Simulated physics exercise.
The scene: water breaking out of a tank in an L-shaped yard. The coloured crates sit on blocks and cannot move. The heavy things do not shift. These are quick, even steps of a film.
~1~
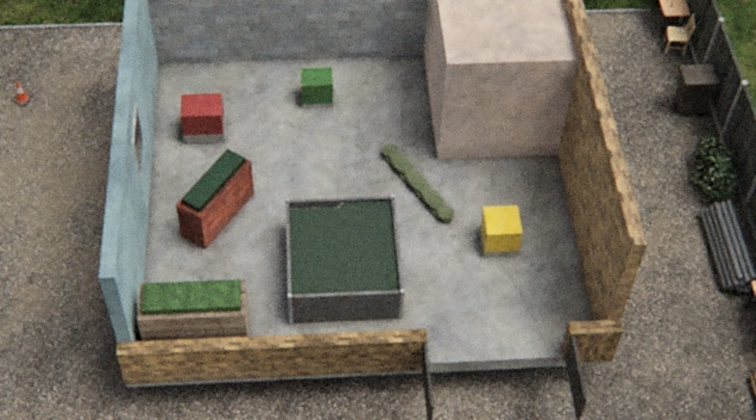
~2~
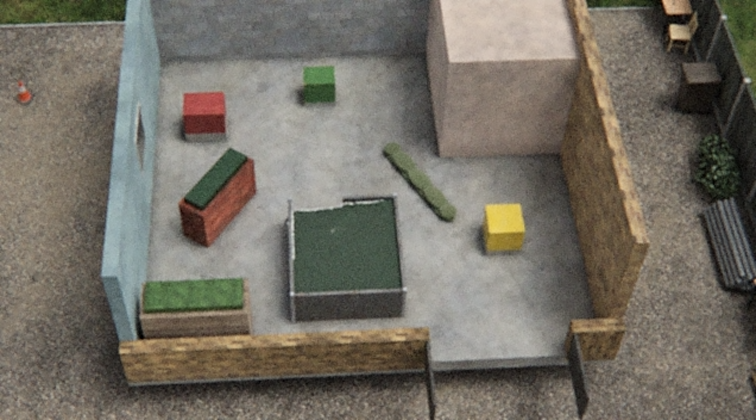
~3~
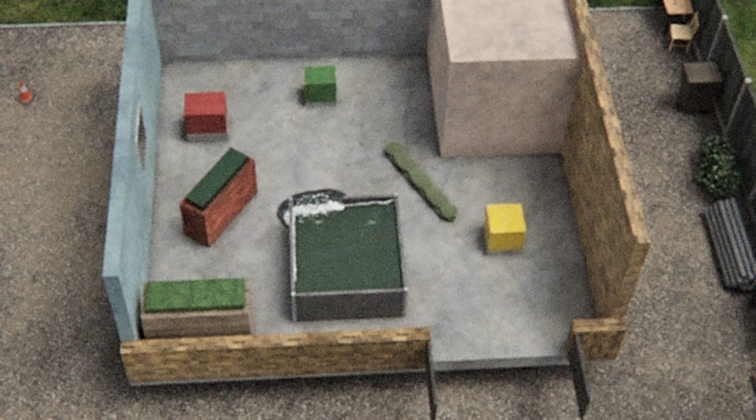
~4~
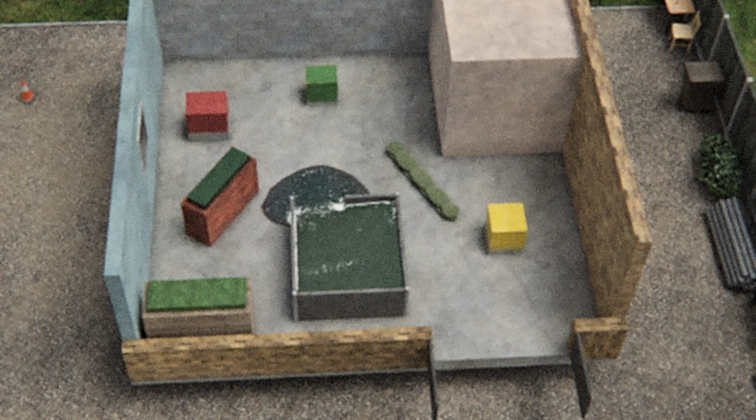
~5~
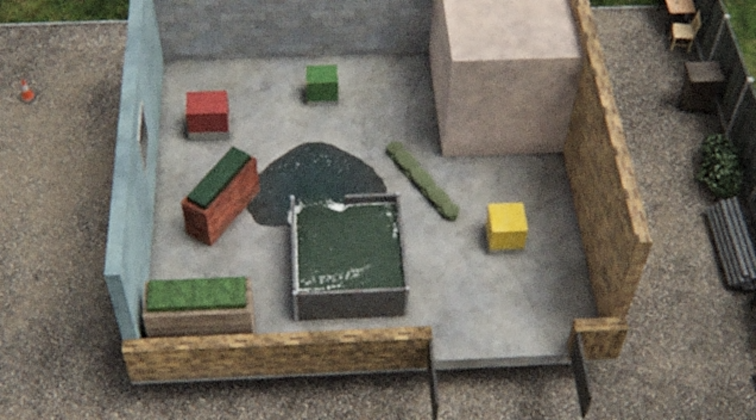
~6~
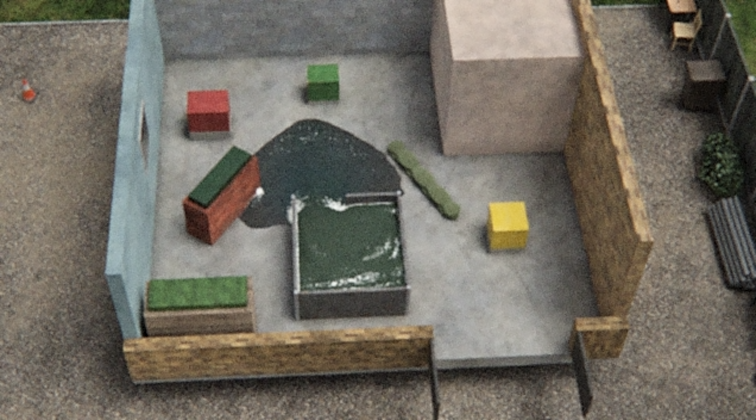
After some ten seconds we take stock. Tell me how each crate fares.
One by one: The green crate is soaked; the red crate keeps dry; the yellow crate keeps dry.
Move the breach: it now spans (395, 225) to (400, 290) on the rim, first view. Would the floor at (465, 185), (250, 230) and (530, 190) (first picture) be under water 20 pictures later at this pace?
In turn: Covered, no water, covered.
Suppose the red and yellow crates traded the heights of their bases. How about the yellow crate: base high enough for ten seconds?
Then: Yellow escapes it.
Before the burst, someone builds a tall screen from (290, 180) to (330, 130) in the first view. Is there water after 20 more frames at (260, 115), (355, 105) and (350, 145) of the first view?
In that order: Wet, under water, wet.
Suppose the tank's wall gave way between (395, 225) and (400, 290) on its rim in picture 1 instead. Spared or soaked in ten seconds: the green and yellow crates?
In short: The green crate stays dry, the yellow crate is wetted.
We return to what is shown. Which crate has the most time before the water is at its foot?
That is the yellow-painted one.
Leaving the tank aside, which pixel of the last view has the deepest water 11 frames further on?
I would point to (253, 63).
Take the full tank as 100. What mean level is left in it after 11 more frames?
I make it 56 per cent.
A moment on, water covers 25 % of the floor; the green crate water round its plinth, the red crate water round its plinth, the yellow crate not reached.
Next, water covers 40 % of the floor; the green crate water round its plinth, the red crate water round its plinth, the yellow crate not reached.
Then, water covers 45 % of the floor; the green crate water round its plinth, the red crate water round its plinth, the yellow crate not reached.
Later, water covers 60 % of the floor; the green crate water round its plinth, the red crate water round its plinth, the yellow crate water round its plinth.
In the end, water covers 85 % of the floor; the green crate was topped, the red crate stayed above the water, the yellow crate stayed above the water.
